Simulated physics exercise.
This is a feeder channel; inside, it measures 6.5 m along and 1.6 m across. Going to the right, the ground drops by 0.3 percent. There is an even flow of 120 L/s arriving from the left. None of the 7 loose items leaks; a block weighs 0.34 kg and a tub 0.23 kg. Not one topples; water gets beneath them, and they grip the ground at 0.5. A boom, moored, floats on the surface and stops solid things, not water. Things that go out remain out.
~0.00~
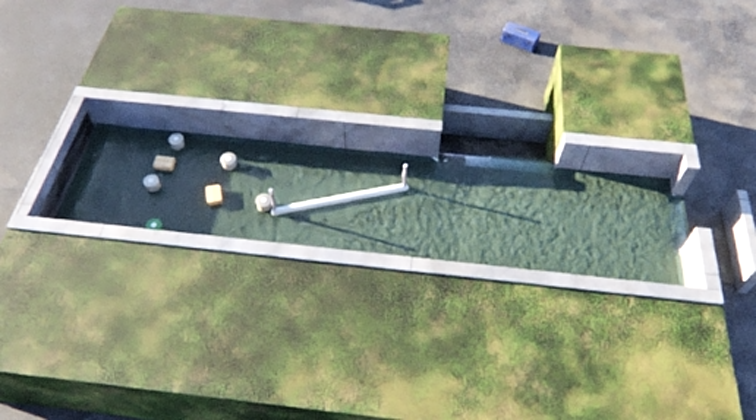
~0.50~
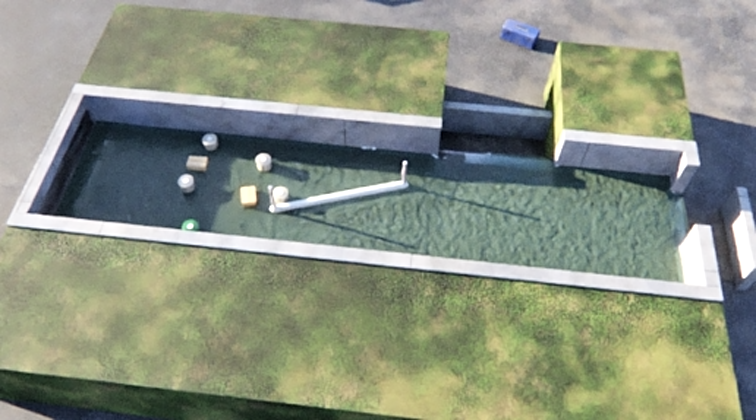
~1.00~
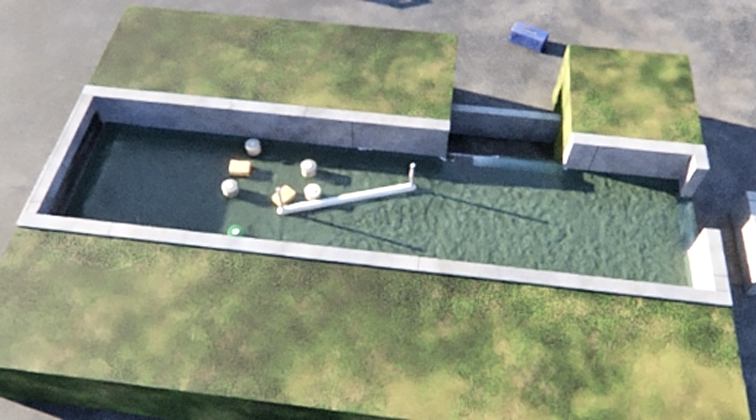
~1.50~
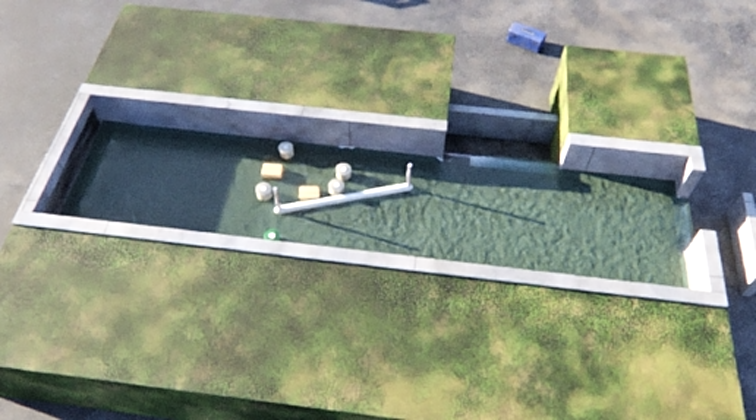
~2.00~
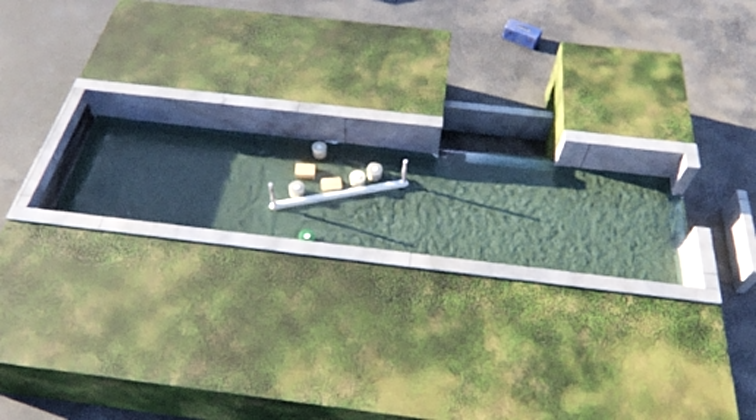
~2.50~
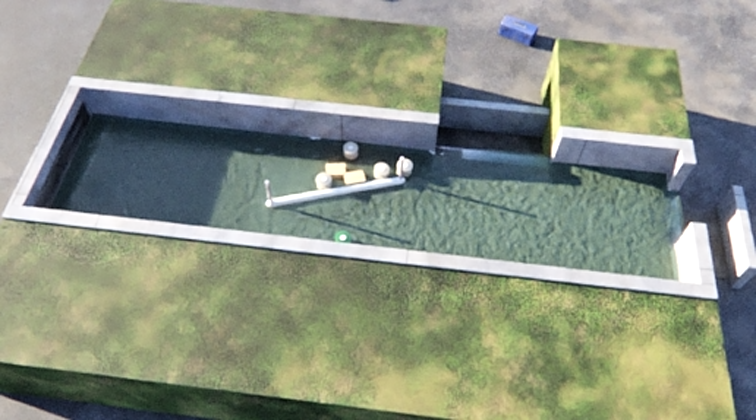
Walled water channel between grassy banks, with pale balls and yellowish blocks drifting right against a slanted white bar, a green object passing below it.
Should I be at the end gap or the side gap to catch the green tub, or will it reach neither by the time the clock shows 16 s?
I would say end gap.
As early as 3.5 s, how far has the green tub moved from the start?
About 300 cm out of place.
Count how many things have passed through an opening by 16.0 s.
I count 7 of them.
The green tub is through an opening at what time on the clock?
Somewhere near 9.5 s.
After 3.5 s the green tub is near (419, 246), 2.8 m from its start, afloat; 0 of 7 are out; 7 afloat.
After 7.2 s the green tub is near (598, 238), 4.6 m from its start, afloat; 6 of 7 are out; 1 afloat.
After 12.0 s the green tub has gone out by the end gap; 7 of 7 are out; 0 afloat.
After 16.0 s the green tub has gone out by the end gap; 7 of 7 are out; 0 afloat.
